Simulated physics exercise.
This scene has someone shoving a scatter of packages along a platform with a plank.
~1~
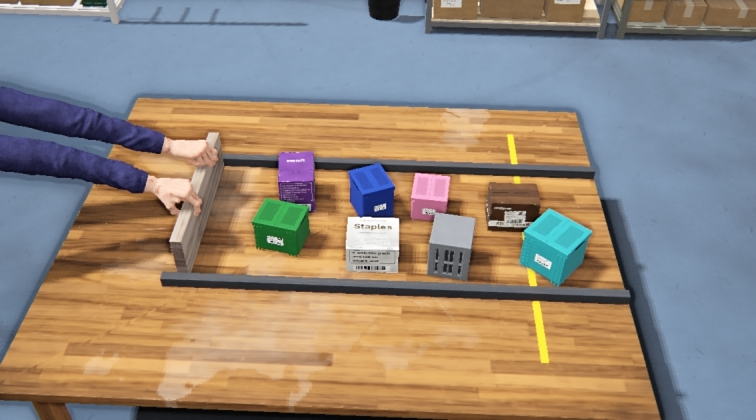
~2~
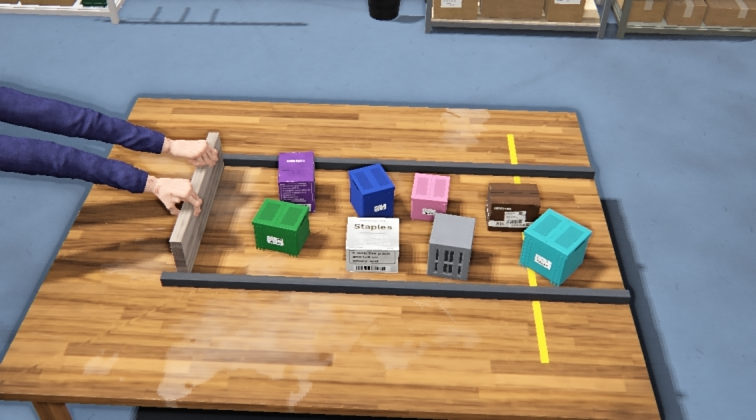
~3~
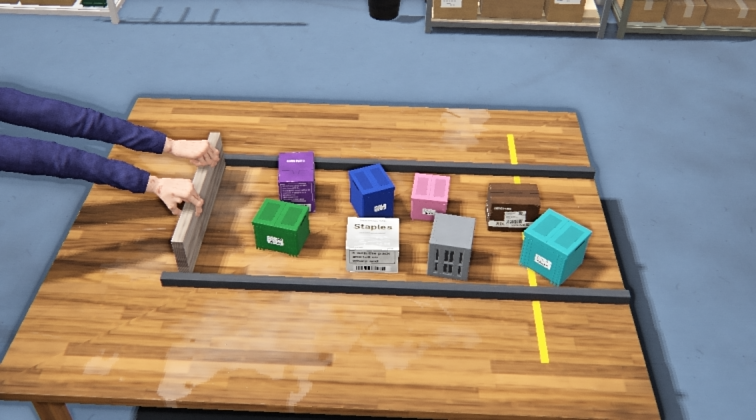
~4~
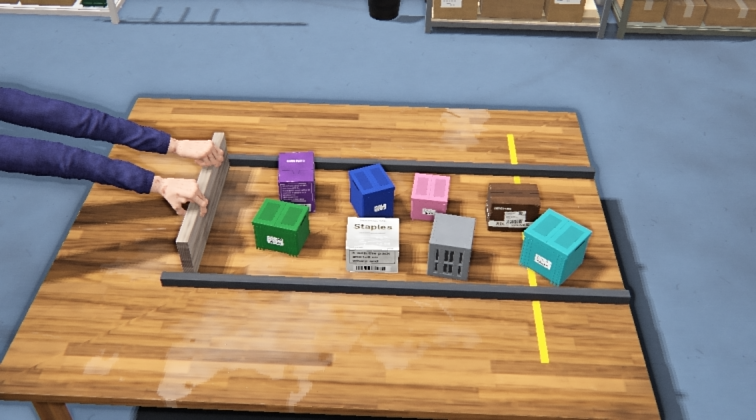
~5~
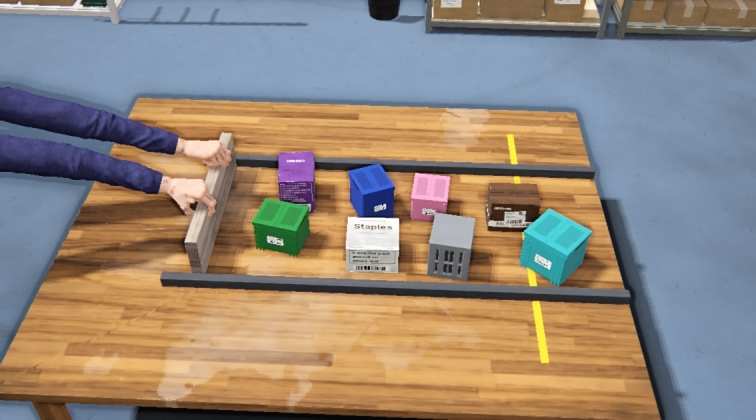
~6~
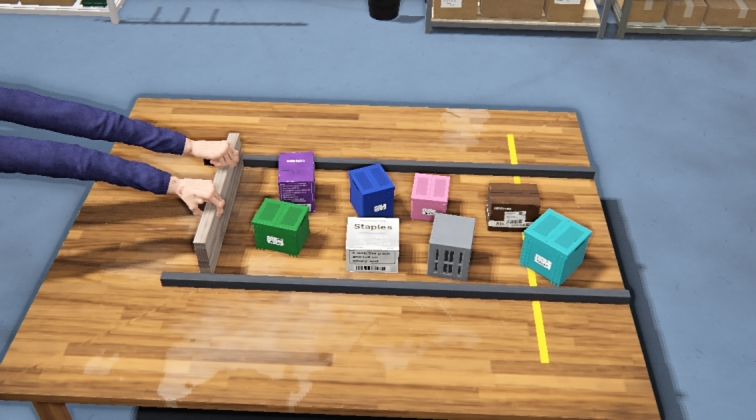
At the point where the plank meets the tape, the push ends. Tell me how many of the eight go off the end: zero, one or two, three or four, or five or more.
Looks to me like the count going over is a three or a four.
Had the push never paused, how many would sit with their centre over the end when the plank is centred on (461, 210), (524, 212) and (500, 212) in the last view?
Over the end: 1, 4, 3.
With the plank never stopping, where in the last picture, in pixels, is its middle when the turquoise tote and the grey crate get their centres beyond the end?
The turquoise tote puts it at (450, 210), the grey crate at (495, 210).
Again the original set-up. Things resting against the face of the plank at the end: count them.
The count in contact is 2.
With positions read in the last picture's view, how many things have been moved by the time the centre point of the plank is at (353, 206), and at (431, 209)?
The first count is 6, and then it's 8.
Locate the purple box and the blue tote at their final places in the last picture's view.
The purple box finishes at (541, 192); the blue tote finishes at (578, 207).
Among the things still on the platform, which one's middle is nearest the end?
It's the white box.
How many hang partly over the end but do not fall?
Overhang count: 1.
Early on, none off yet; turquoise tote at rest near (554, 248); brown parcel at rest near (512, 207); grey crate travelled a little near (464, 248).
Finally, the number that fall off is three or four; lost, pink tote, grey crate, brown parcel and turquoise tote.
